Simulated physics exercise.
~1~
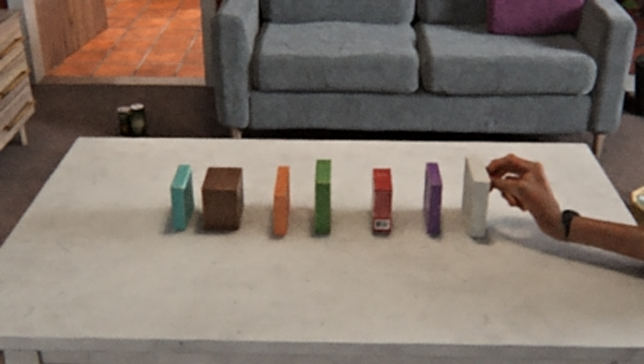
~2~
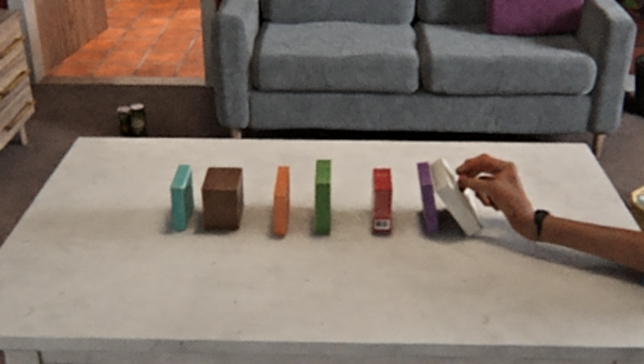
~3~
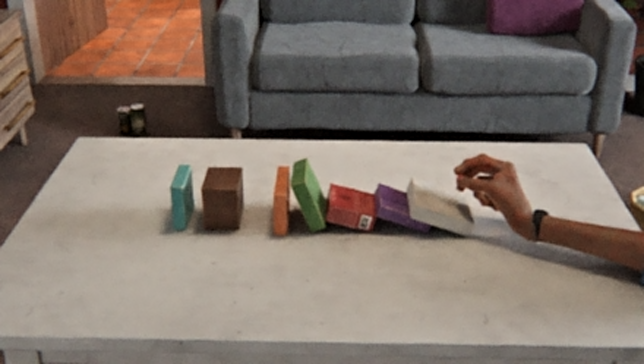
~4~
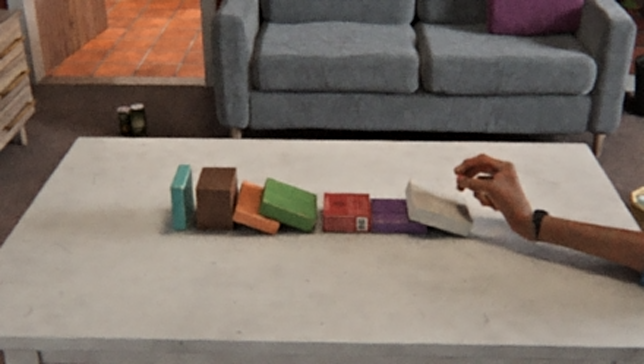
In a living room, a fixed, slightly raised view looks across a pale table toward a grey sofa with a purple cushion. Seven blocks and boxes stand in a row, turquoise, brown, orange, green, red, purple and white from left to right. A hand reaching in from the right tips the white block leftward against the purple one. The purple block topples into the red packet, which falls and sets the green block leaning left. The green block then drops against the orange one, which tips onto the brown block. Brown and turquoise remain standing while the rest lie toppled or slanted.
